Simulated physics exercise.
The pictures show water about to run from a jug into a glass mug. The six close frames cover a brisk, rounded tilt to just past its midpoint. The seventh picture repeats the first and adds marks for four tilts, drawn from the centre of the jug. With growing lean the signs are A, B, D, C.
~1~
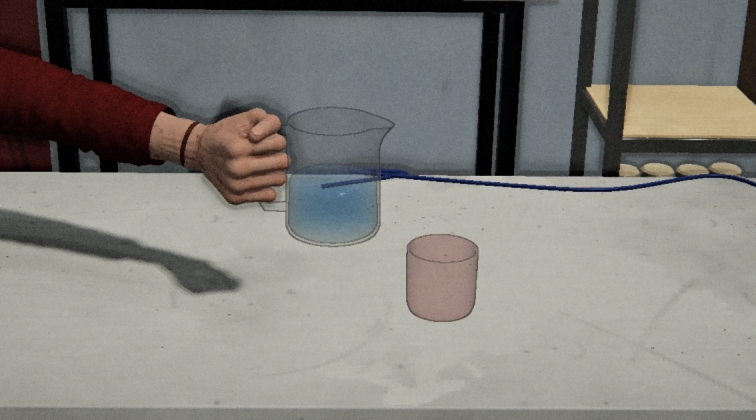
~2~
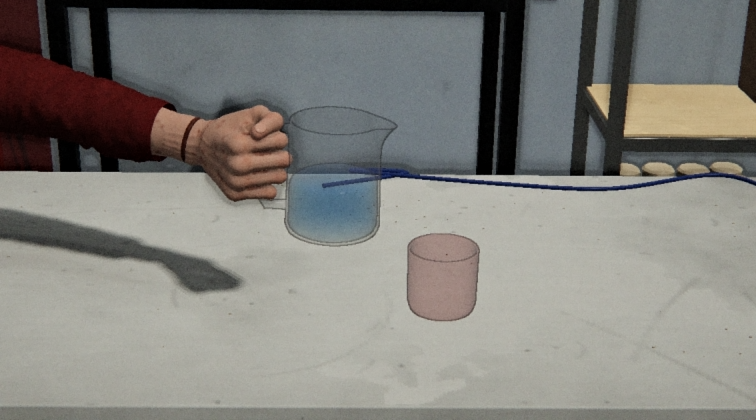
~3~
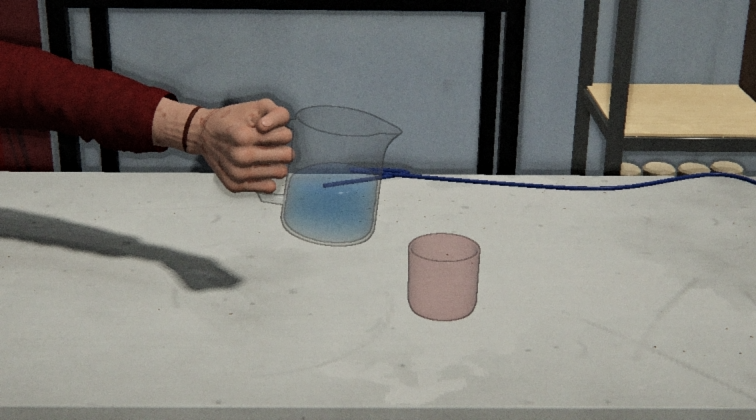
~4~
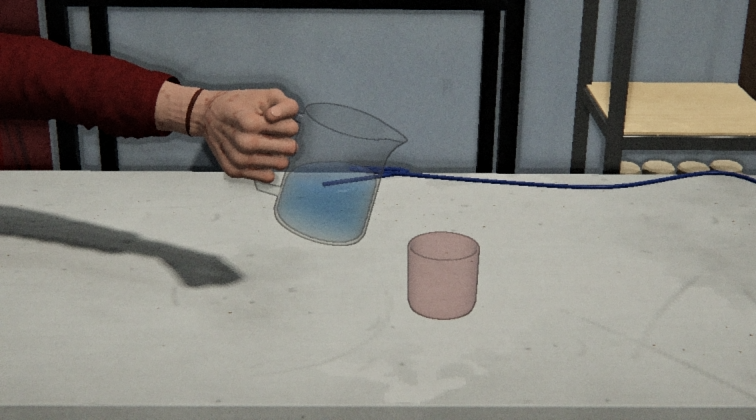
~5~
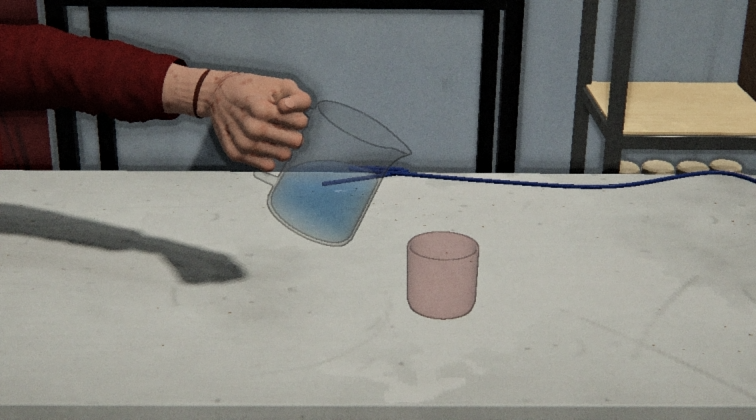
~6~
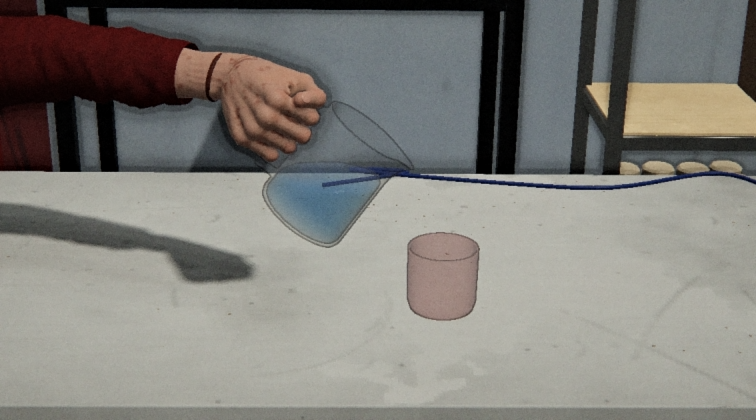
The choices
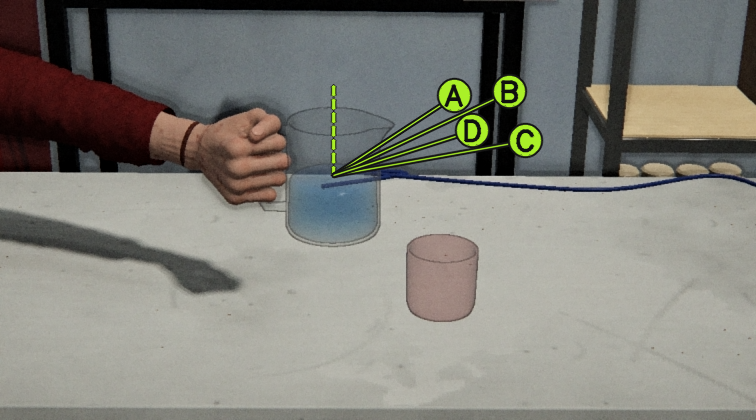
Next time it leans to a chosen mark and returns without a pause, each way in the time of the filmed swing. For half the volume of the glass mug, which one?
Go for D.
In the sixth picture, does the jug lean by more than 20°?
Yes, it does.
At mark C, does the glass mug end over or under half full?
Over.
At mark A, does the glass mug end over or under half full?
Under.
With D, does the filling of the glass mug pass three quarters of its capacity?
No.
On the marked copy, A at (440, 105); B at (494, 99); C at (508, 144); D at (456, 136).
Choosing A, the glass mug ends with about 8 % of what it can hold.
Choosing B, the glass mug ends with about 26 % of what it can hold.
Choosing C, the glass mug ends with about 71 % of what it can hold; 5 % of the water is spilt.
Choosing D, the glass mug ends with about 50 % of what it can hold.
